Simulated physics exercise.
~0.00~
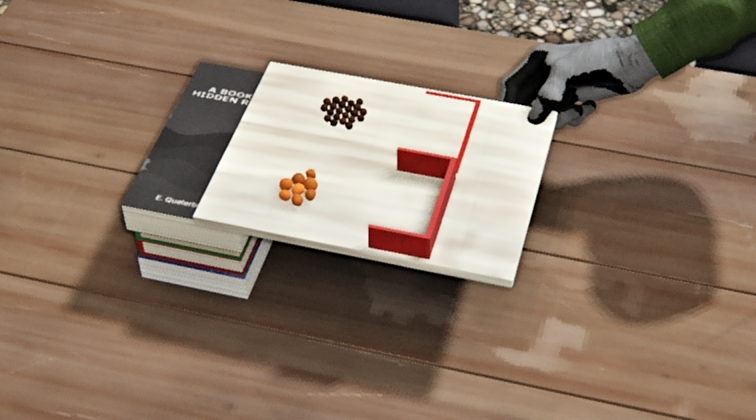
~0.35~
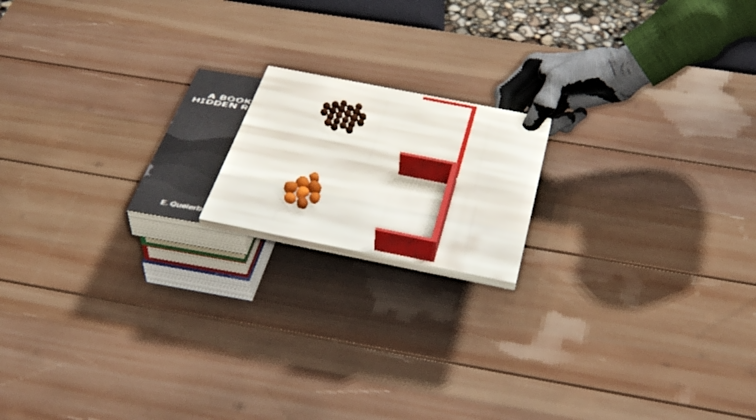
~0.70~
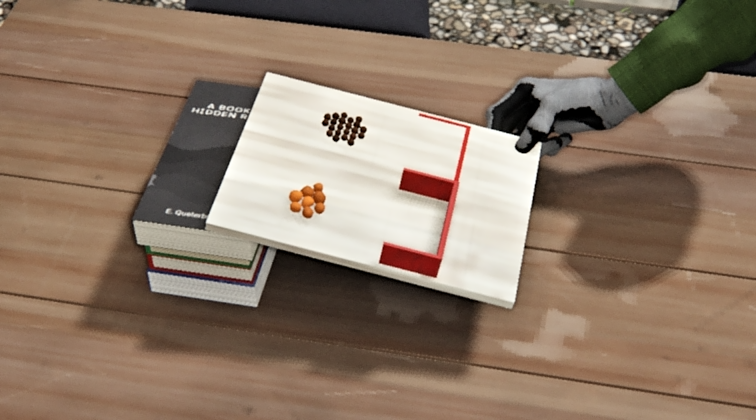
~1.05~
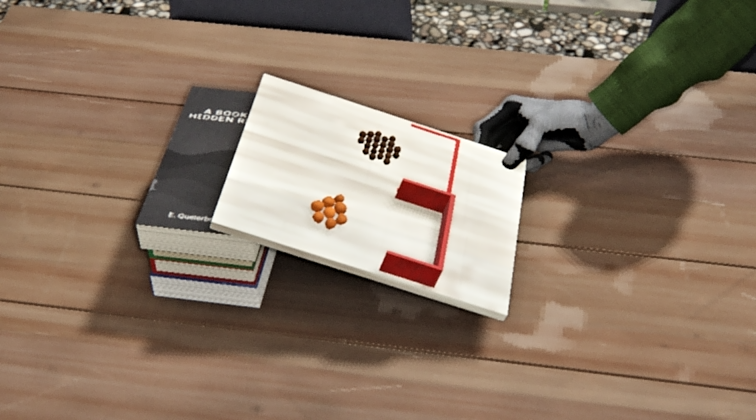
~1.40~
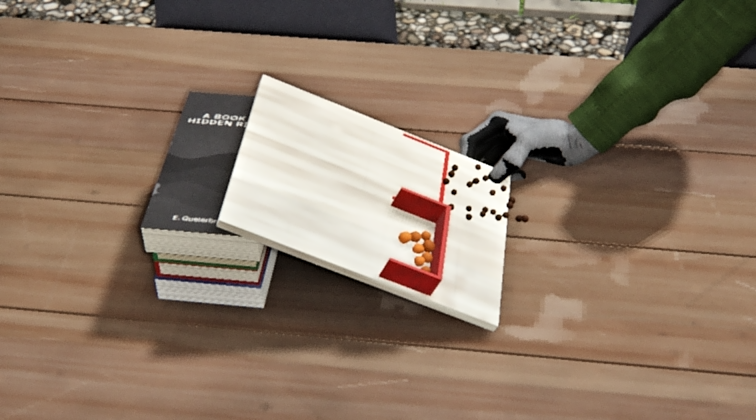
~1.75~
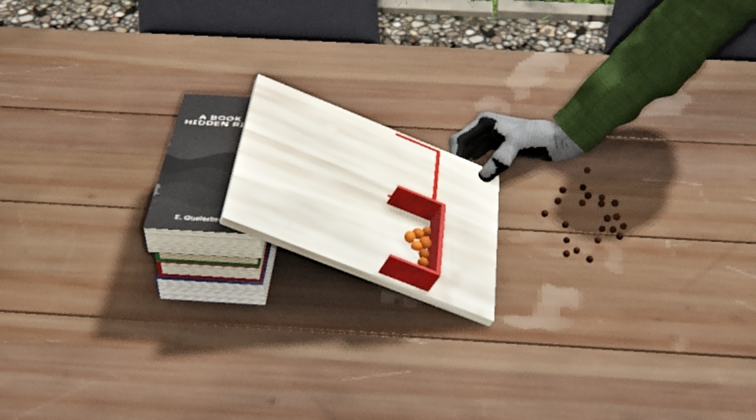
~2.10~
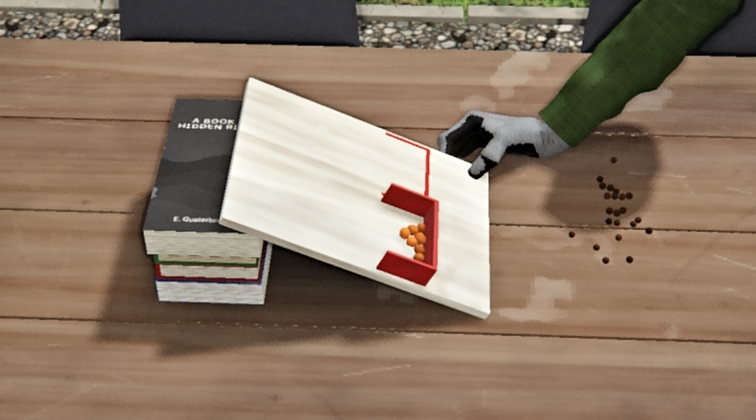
Gloved hand tilting a white board propped on books, orange balls sliding into a red barrier, dark beads spilling onto the table.
